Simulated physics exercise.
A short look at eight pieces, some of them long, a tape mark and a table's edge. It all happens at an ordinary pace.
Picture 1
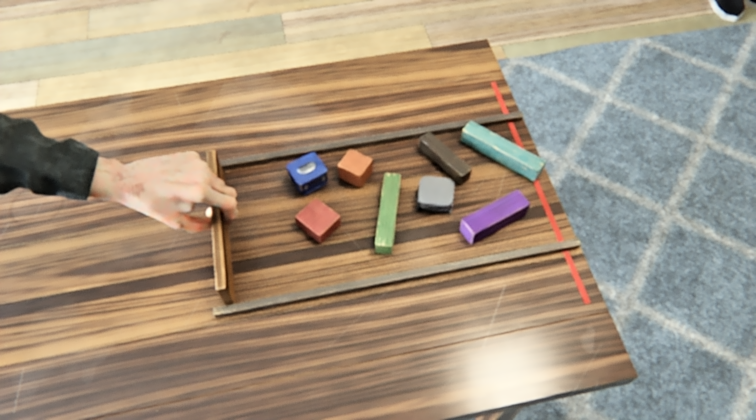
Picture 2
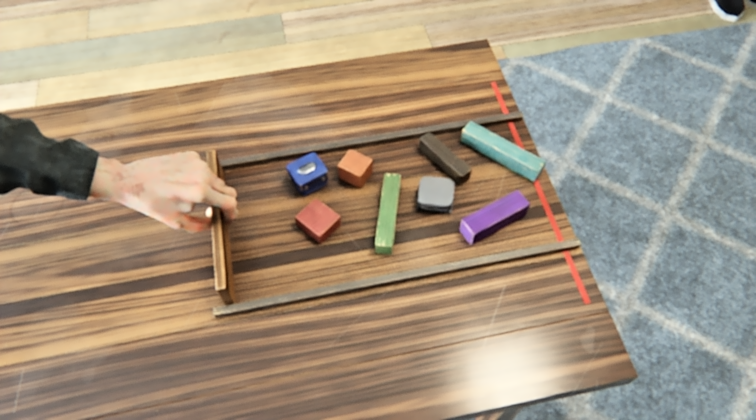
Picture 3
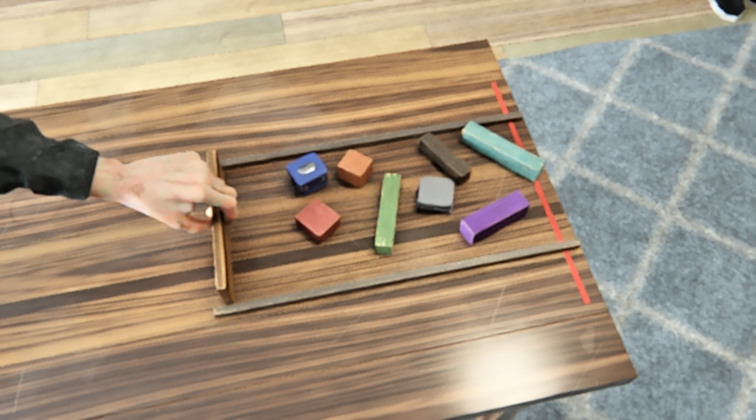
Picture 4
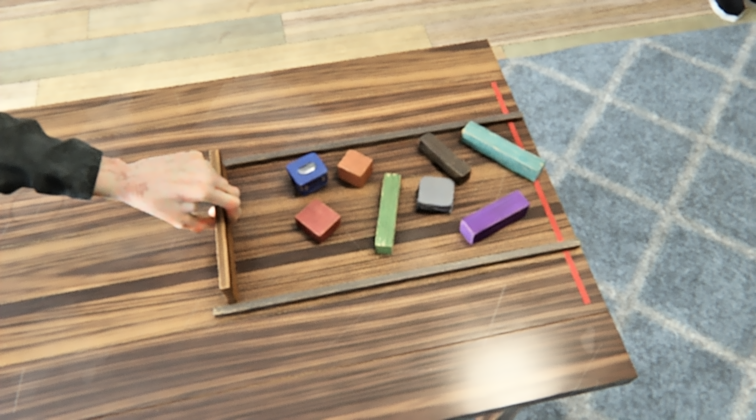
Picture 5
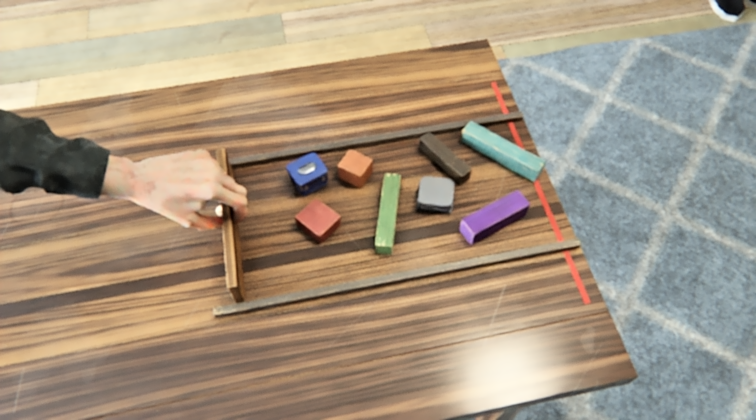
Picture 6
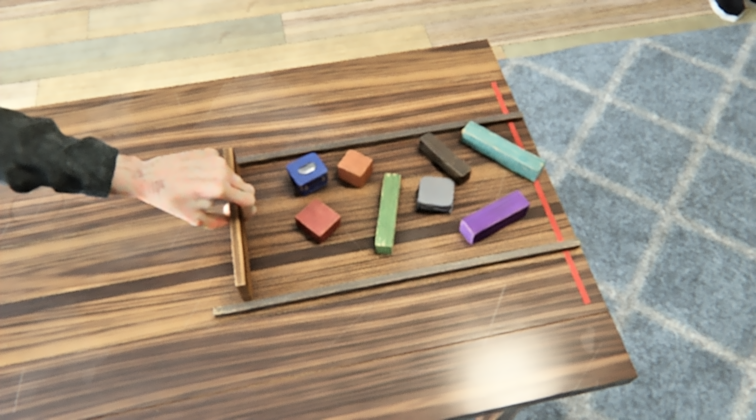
In the video, a hand holds a wooden board at the left of eight colored blocks lying between two strips on a table, then slides it slightly right toward them, while the blocks stay still near red tape.
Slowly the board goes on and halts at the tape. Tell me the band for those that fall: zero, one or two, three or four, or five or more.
Here the number that fall off is five or more.
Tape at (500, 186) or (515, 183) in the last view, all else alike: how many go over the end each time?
Try by try, 4 and 5.
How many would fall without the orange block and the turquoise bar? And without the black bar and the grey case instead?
4 in the first case, 4 in the second.
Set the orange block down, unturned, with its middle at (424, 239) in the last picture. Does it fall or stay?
From there it drops off.
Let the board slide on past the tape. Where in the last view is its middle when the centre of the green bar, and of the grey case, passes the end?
Its middle is around (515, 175) and around (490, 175).
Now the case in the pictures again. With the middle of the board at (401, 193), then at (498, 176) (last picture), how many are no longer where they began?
First 6, then 8.
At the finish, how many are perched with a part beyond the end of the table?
The number is 2.
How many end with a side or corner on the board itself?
That makes 2.
Soon after, none off yet; turquoise bar at rest near (502, 151); purple stick at rest near (495, 217); black bar at rest near (445, 158).
At rest, the number that fall off is five or more; fallen, orange block, green bar, grey case, black bar, purple stick and turquoise bar.
